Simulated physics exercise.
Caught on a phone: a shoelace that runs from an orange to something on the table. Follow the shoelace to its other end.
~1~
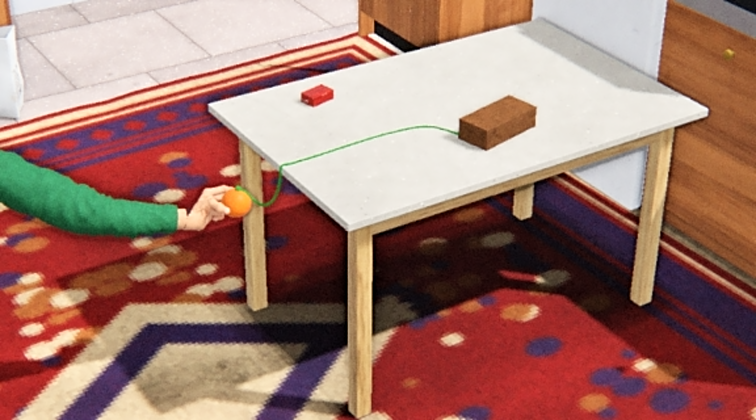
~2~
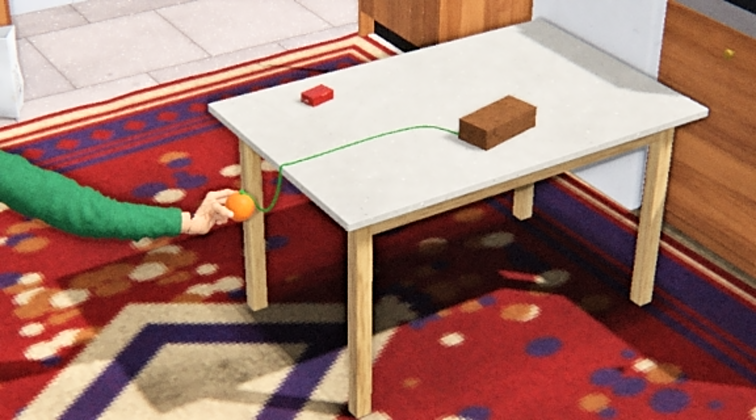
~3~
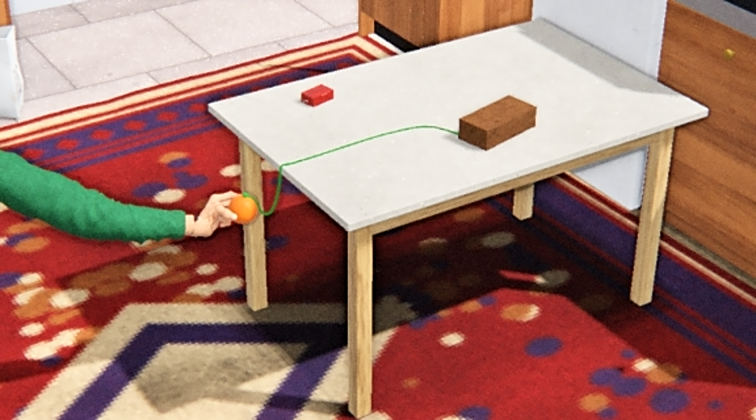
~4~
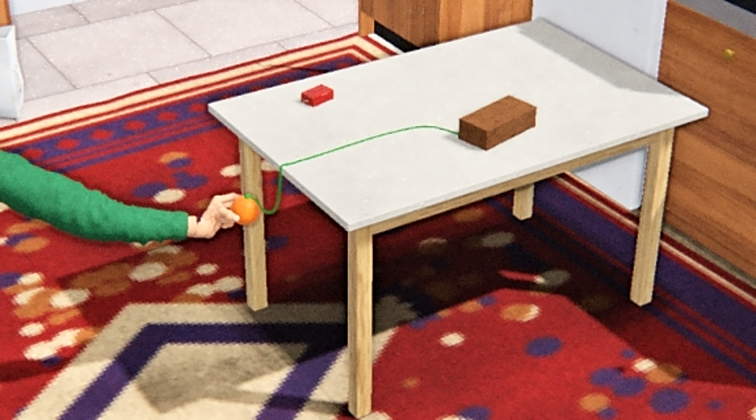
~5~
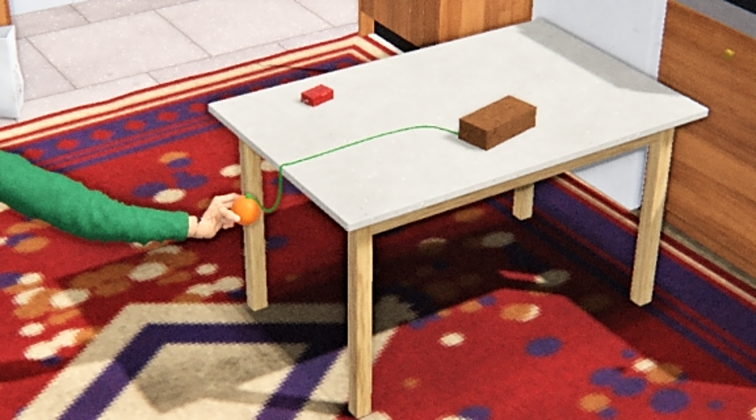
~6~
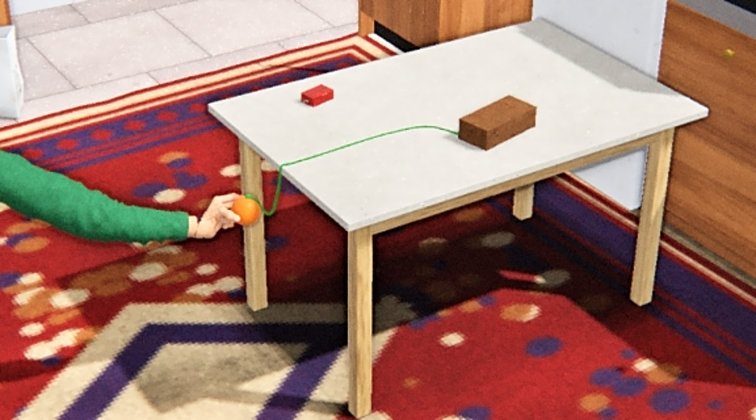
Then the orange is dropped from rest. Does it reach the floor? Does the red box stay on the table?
As it turns out, the orange ends up dangling; the red box keeps its place.
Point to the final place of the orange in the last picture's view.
Its middle is at (311, 279).
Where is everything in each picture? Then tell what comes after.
The first picture shows orange (236, 203); brick (498, 112); red box (317, 91).
The second picture shows orange (240, 206).
The third picture shows orange (243, 209).
The fourth picture shows orange (245, 210); shoelace through (395, 132) (332, 151).
The fifth picture shows orange (246, 210); shoelace through (395, 132) (332, 151).
The sixth picture shows orange (246, 210); brick (498, 112); red box (317, 91); shoelace tied to the brick, with little slack.
Then, 0.66 s past the final frame, orange in the air near (333, 269); brick still; box still.
Then, 1.44 s past the final frame, orange in the air near (293, 282); brick still; box still.
When it is over, orange in the air near (311, 279); brick still; box still. The orange swings from the edge and the red box stays on top.
